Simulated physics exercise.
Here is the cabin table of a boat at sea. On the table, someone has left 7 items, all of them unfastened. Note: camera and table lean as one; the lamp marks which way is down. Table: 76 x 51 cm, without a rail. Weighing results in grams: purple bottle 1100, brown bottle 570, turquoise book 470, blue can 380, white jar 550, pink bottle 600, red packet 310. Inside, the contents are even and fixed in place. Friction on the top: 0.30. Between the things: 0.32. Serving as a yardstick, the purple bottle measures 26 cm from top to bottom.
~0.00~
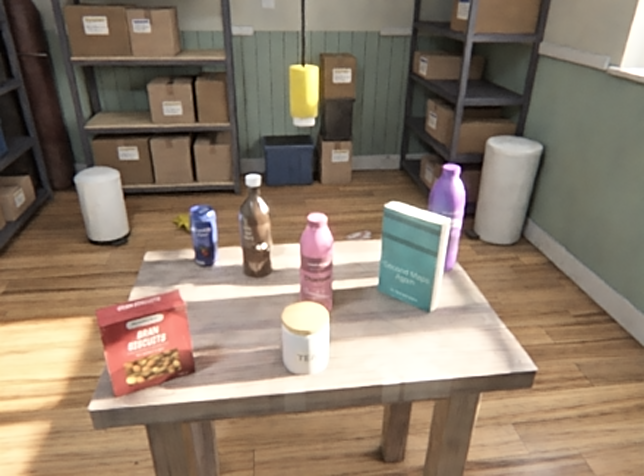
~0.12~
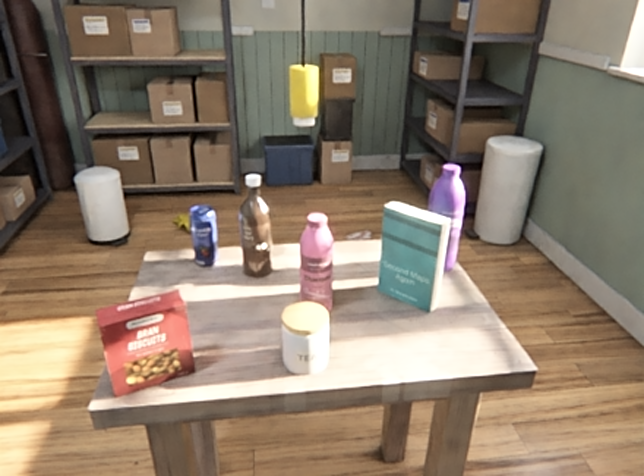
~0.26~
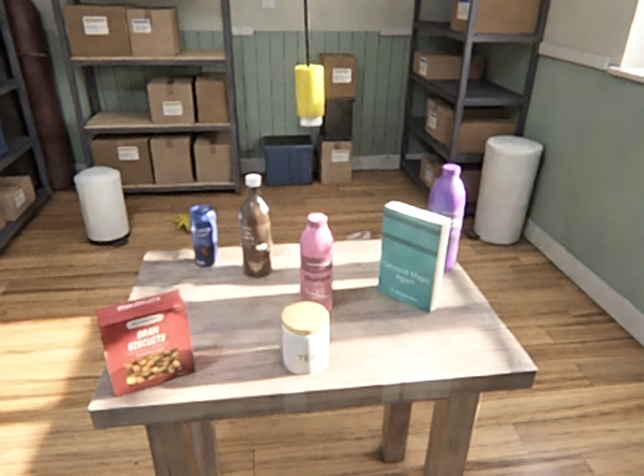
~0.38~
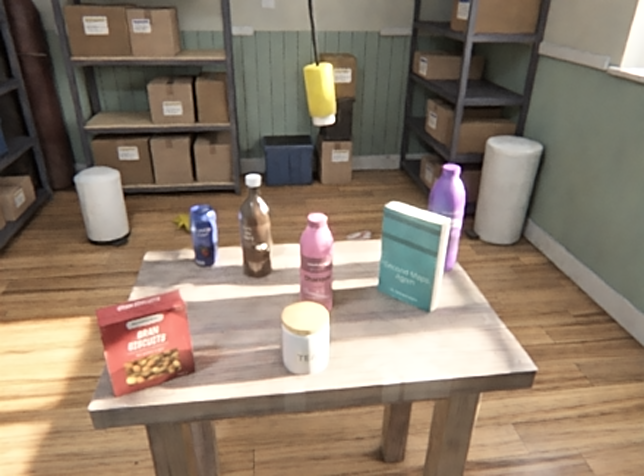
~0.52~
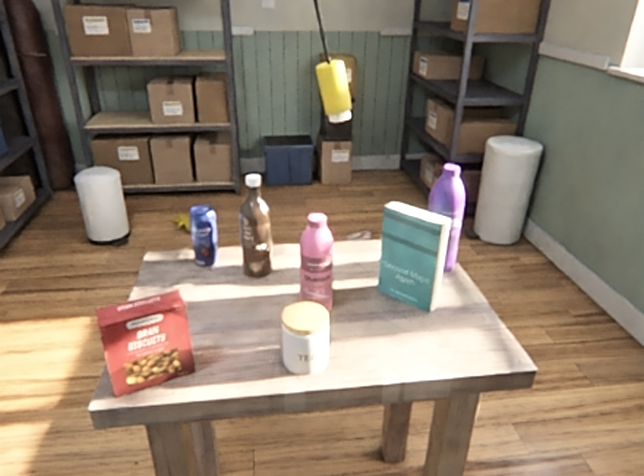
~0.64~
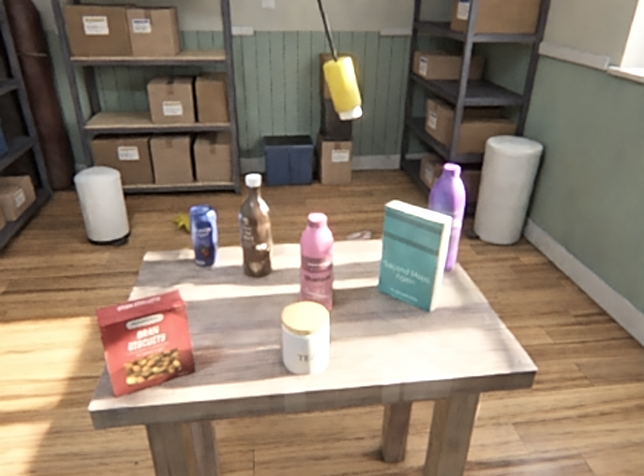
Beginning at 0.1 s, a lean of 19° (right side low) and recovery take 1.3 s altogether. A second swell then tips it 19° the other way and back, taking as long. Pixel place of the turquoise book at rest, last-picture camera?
Roughly (433, 280).
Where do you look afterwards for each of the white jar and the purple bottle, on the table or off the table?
The white jar is kept in bounds, the purple bottle is not kept in bounds.
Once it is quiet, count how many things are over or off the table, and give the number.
In all, 2.
By 1.34 s, boat level; purple bottle now off the table; turquoise book on its side near (441, 279); red packet 2 cm from its spot.
By 1.74 s, floor tilted 10°, left side down; turquoise book on its side near (441, 279); red packet 2 cm from its spot; pink bottle 2 cm from its spot.
When it is over (3.2 s), off the table, purple bottle; lying over on the table, turquoise book; the other 5 within 5 cm of the start. In the last view, turquoise book near (433, 280).
